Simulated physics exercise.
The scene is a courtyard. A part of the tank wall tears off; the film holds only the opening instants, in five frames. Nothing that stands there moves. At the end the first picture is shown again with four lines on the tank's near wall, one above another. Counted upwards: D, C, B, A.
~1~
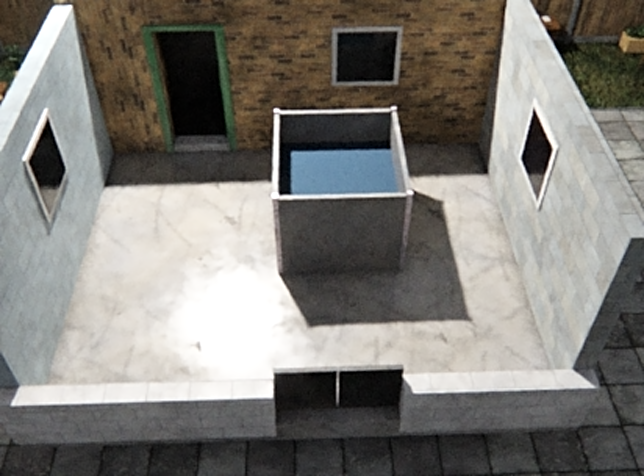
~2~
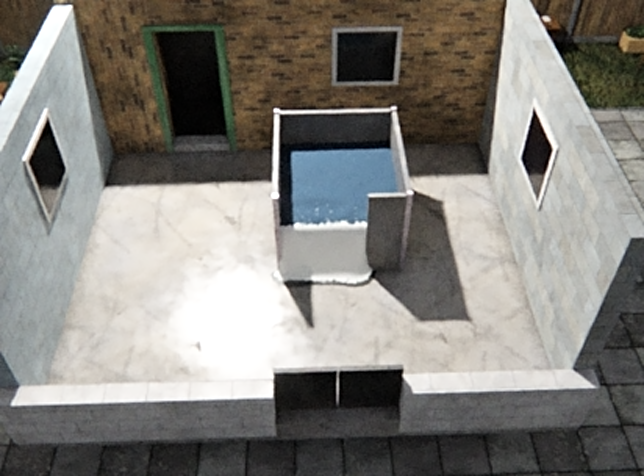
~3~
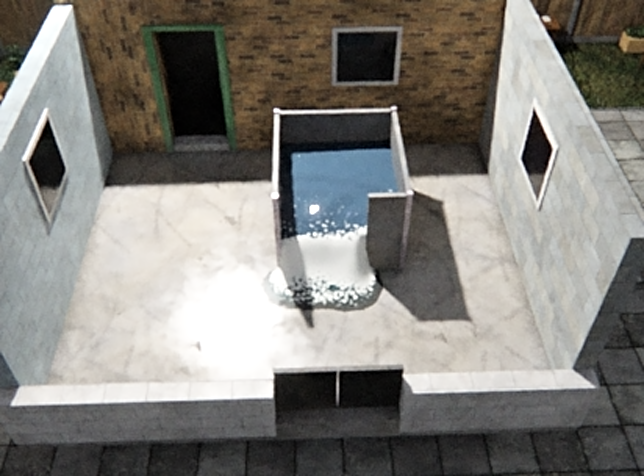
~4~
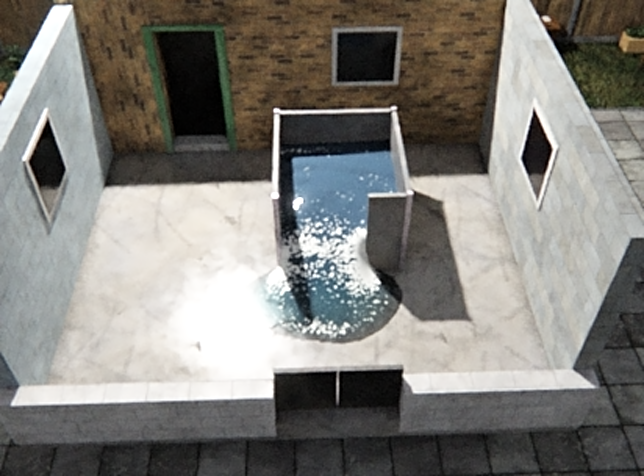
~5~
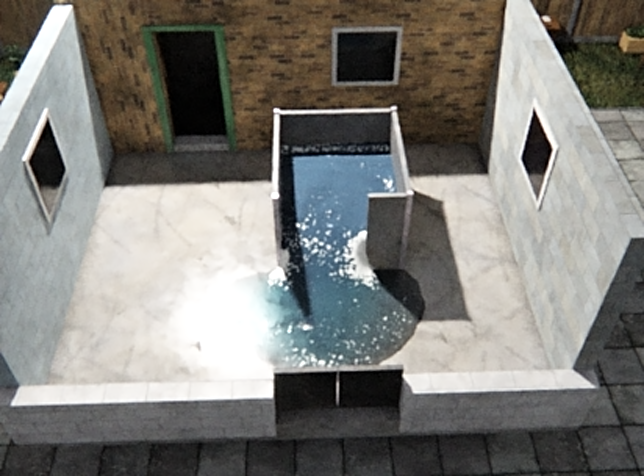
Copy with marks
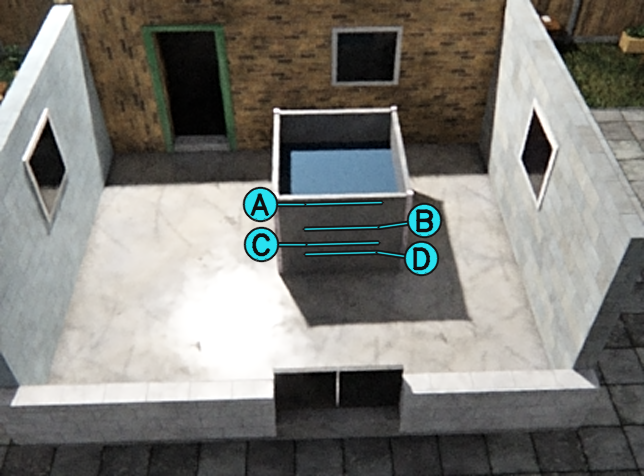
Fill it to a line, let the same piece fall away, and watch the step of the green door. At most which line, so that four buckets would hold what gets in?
I would pick line B.
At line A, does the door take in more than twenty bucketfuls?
No, less.
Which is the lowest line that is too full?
A it is.
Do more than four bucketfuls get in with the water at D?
No, not at all.
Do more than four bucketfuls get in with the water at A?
Yes, it does.
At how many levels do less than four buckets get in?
Three.
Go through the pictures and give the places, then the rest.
Water in the tank at rest, its middle at (338, 180); foot of the green doorway at (202, 151); shut gate at (338, 374).
Water covers 1 % of the ground and shows as far out as (369, 274).
Water covers 3 % of the ground and shows as far out as (371, 299).
Water covers 7 % of the ground and shows as far out as (346, 337).
Water covers 13 % of the ground and shows as far out as (404, 335).
On the marked copy, A at (342, 203); B at (342, 228); C at (341, 243); D at (341, 253); from the bottom up D, C, B, A.
Choosing A, about 11 bucketfuls get in.
Choosing B, a splash gets over, under a bucket.
Choosing C, nothing gets over.
Choosing D, nothing gets over.
